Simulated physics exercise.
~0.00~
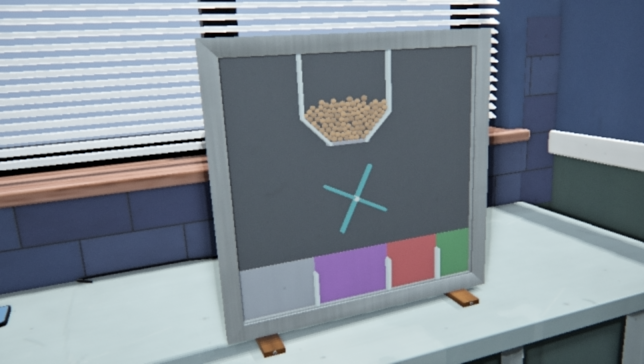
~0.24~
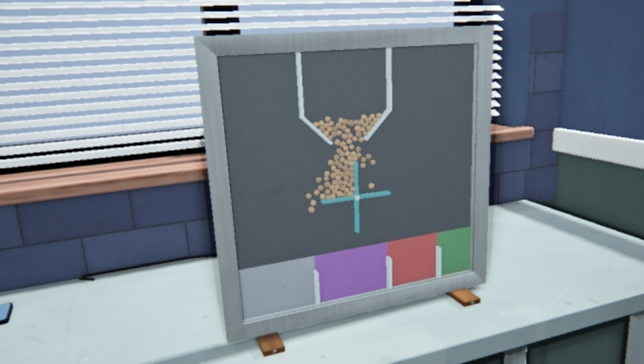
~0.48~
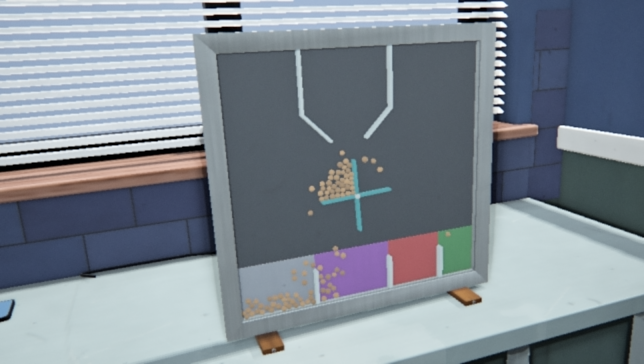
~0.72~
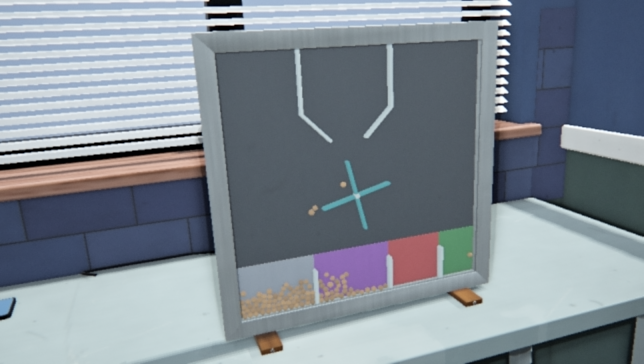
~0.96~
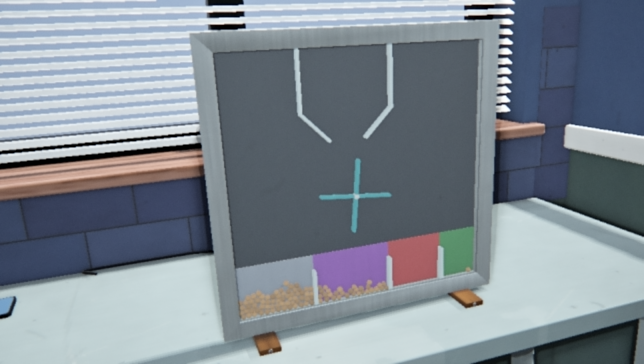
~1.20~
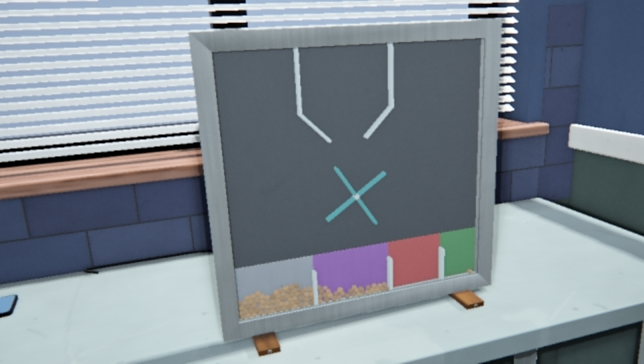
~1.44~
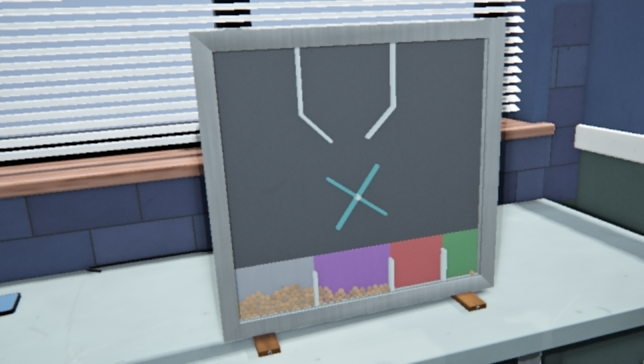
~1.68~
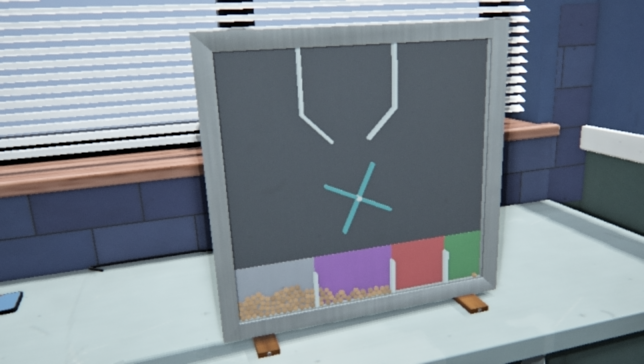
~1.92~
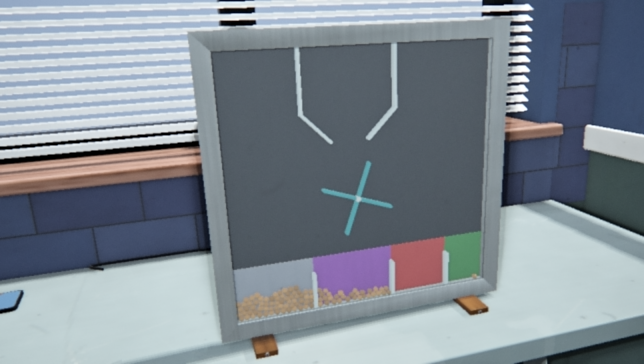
An upright grey-framed display let a heap of small wooden beads drop from its white hopper onto a turning teal cross, which sent them mostly leftward, and they settled largely in the grey bin, with a smaller share in the purple one.
